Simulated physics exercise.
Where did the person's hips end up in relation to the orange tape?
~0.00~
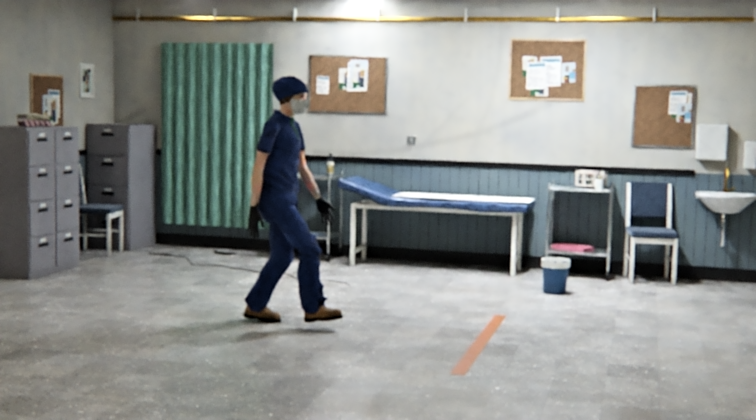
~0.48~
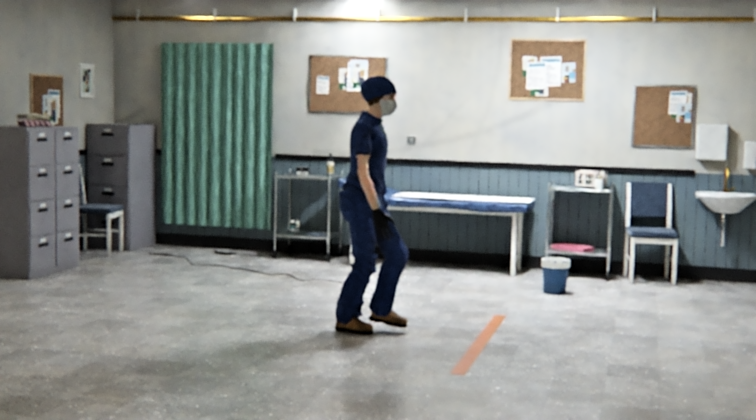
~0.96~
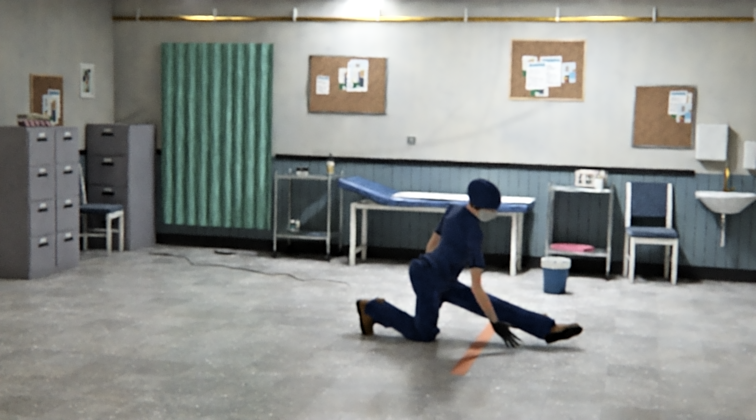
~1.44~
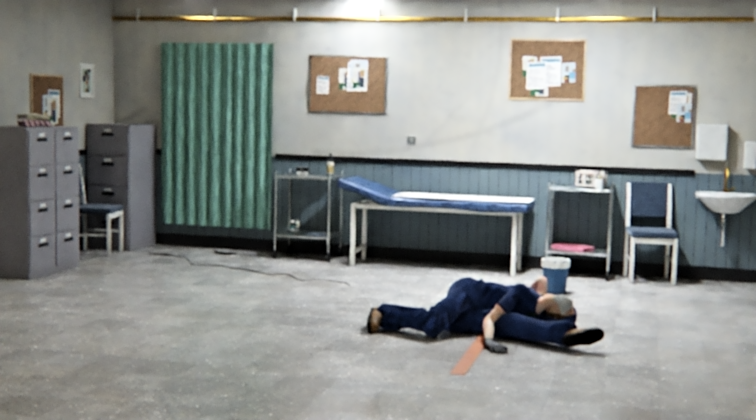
The hips came down short of the tape, on its left side, even though the head and chest ended up past it.
